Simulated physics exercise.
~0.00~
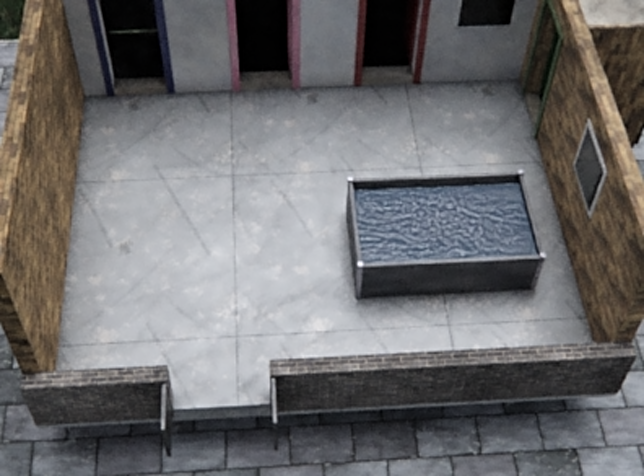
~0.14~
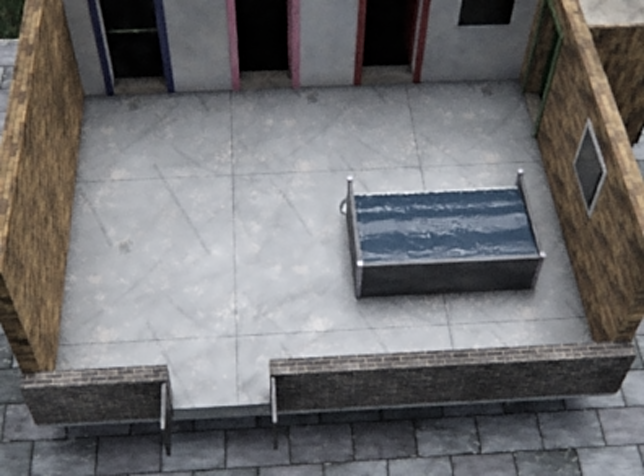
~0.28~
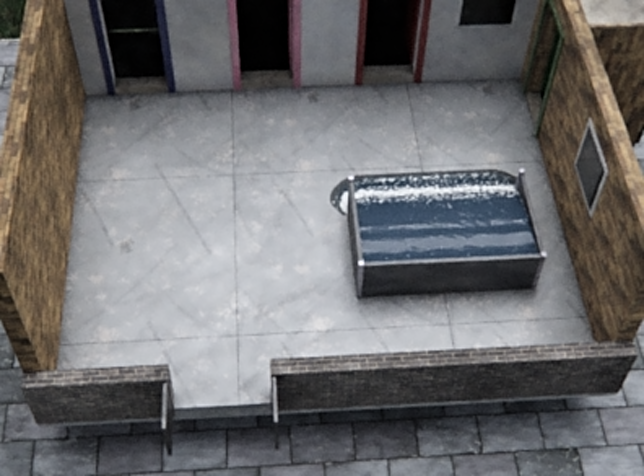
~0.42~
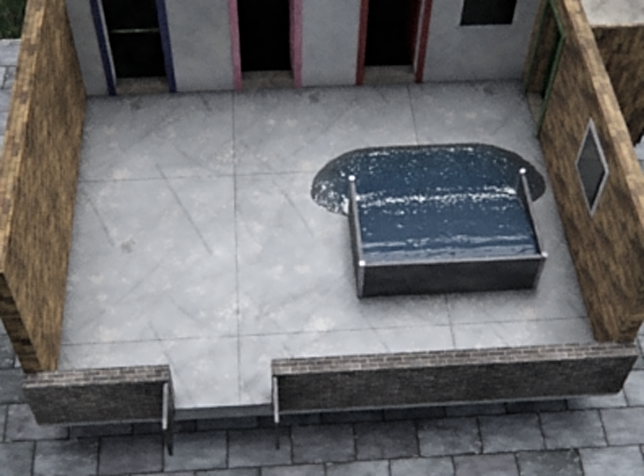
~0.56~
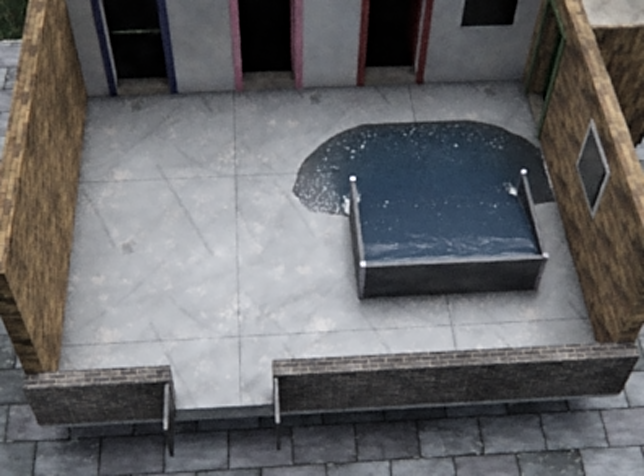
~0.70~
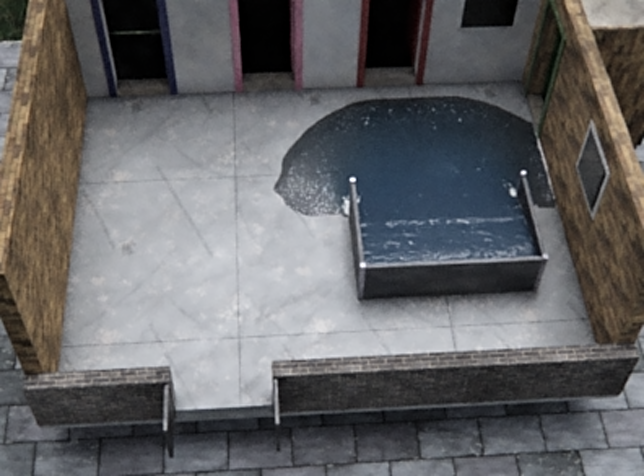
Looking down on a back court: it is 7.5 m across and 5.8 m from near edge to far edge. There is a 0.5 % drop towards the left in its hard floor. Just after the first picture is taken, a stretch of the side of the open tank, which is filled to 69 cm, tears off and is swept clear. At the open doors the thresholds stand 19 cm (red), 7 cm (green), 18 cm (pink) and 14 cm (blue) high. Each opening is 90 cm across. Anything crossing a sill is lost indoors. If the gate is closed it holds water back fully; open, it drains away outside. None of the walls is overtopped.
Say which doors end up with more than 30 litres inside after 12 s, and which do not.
Red door: The total grows larger than the cap, green door: The total grows larger than the cap, pink door: The total remains smaller than the cap, blue door: The total remains smaller than the cap.
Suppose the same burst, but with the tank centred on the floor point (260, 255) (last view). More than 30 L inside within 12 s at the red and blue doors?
Well, red ends up inside the mark and blue ends up beyond the mark.
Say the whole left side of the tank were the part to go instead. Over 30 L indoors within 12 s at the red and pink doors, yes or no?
At red the amount is beneath the mark, while at pink it is beneath the mark.
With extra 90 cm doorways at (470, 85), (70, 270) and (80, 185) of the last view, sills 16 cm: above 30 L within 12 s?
Well, the first is on the high side, the second is on the low side, and the third is on the low side.
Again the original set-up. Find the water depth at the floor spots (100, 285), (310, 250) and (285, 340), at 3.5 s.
In that order: 0, 0 and 0 cm.
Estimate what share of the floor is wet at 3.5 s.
Covered: Roughly 45 %.
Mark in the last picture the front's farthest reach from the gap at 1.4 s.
That would be close to (259, 91).
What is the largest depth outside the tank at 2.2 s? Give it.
About 36 cm.
After 1.4 s water covers 30 % of the floor and is deepest (43 cm) near (385, 86); red door 41 cm at the sill, 54 L in, green door 12 cm at the sill, 0 L in, pink door 12 cm at the sill, 0 L in, blue door not reached.
After 2.2 s water covers 35 % of the floor and is deepest (36 cm) near (449, 91); red door 34 cm at the sill, 148 L in, green door 24 cm at the sill, 33 L in, pink door 20 cm at the sill, 0 L in, blue door 2 cm at the sill, 0 L in.
After 3.5 s water covers 45 % of the floor and is deepest (25 cm) near (99, 98); red door 18 cm at the sill, 189 L in, green door 17 cm at the sill, 135 L in, pink door 12 cm at the sill, 2 L in, blue door 7 cm at the sill, 0 L in.
After 7.0 s water covers 80 % of the floor and is deepest (19 cm) near (56, 400); red door 6 cm at the sill, 191 L in, green door 5 cm at the sill, 182 L in, pink door 5 cm at the sill, 2 L in, blue door 11 cm at the sill, 1 L in.
After 12.0 s water covers 100 % of the floor and is deepest (10 cm) near (56, 400); red door 5 cm at the sill, 191 L in, green door 3 cm at the sill, 182 L in, pink door 6 cm at the sill, 2 L in, blue door 7 cm at the sill, 1 L in.
